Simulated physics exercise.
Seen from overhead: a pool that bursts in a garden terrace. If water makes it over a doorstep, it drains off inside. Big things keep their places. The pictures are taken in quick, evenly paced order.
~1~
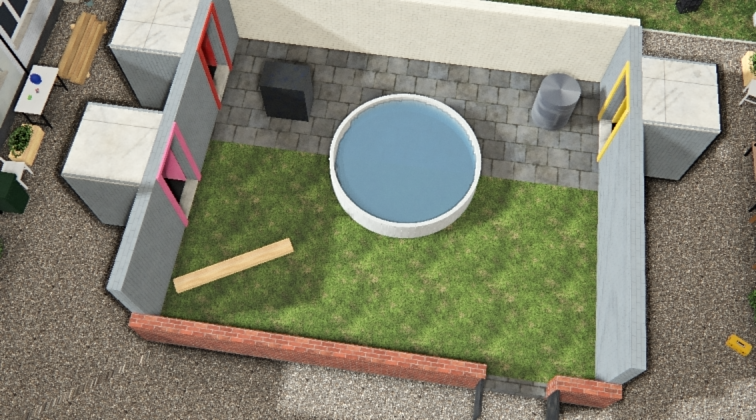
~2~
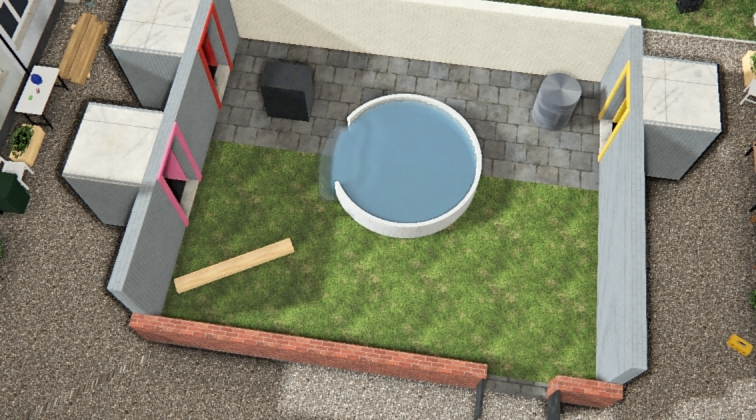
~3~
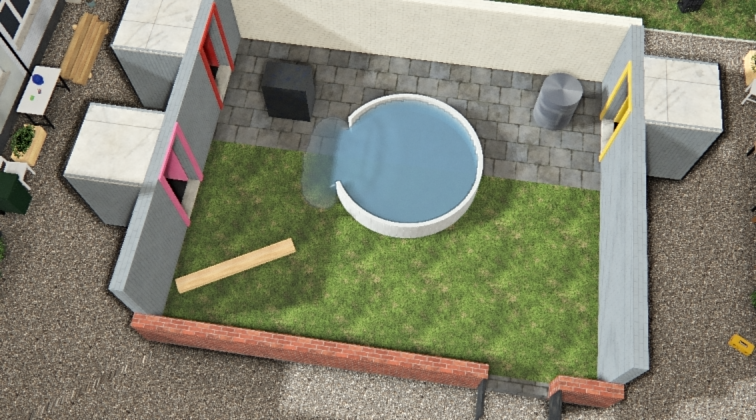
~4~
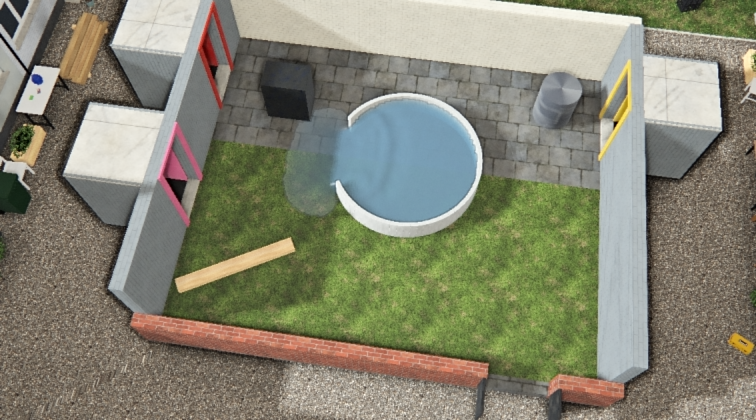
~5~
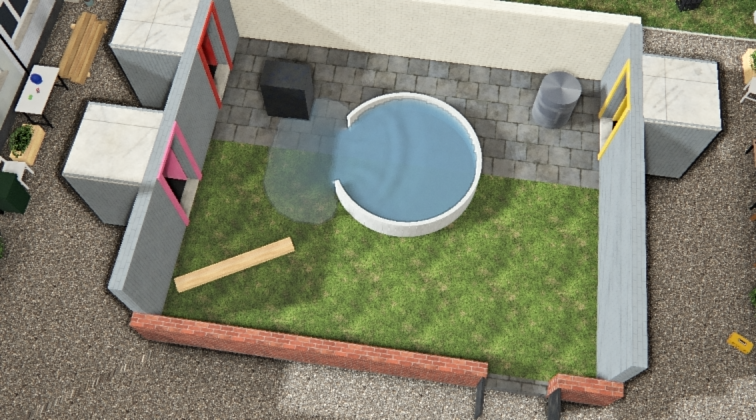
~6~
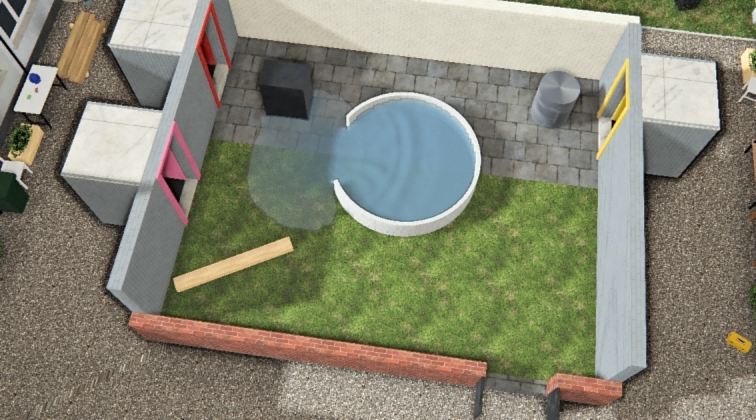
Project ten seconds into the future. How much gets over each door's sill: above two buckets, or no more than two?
Outcome: The red door will respect the limit; the yellow door will respect the limit; the pink door will break the limit.
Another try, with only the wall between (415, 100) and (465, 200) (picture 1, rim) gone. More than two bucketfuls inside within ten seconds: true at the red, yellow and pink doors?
In short: The red one stays under, the yellow one is over, the pink one lets less in.
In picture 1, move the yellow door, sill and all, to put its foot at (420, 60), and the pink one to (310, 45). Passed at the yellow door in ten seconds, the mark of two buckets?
Then: Yellow keeps below it.
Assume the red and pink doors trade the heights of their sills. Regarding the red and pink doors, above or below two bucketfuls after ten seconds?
Note - red: Spills past the limit; pink: Does not overflow.
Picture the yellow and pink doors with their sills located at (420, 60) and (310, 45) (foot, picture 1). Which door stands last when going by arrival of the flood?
The one to pick is the yellow door.
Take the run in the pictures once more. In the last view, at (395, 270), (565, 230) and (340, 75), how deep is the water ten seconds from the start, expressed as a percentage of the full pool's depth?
In order: Roughly 8, 0 and 14 in a hundred.
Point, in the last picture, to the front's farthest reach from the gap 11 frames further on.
Look around (237, 43).
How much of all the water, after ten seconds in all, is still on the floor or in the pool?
My figure: Some 90 per cent.
A moment on, water covers 15 % of the floor; the red door not reached, the yellow door not reached, the pink door not reached.
Next, water covers 25 % of the floor; the red door wet at the sill, nothing in, the yellow door not reached, the pink door under two buckets in.
Then, water covers 30 % of the floor; the red door wet at the sill, nothing in, the yellow door not reached, the pink door over two buckets in.
Later, water covers 50 % of the floor; the red door wet at the sill, nothing in, the yellow door not reached, the pink door far over two buckets in.
In the end, water covers 75 % of the floor; the red door wet at the sill, nothing in, the yellow door wet at the sill, nothing in, the pink door far over two buckets in.
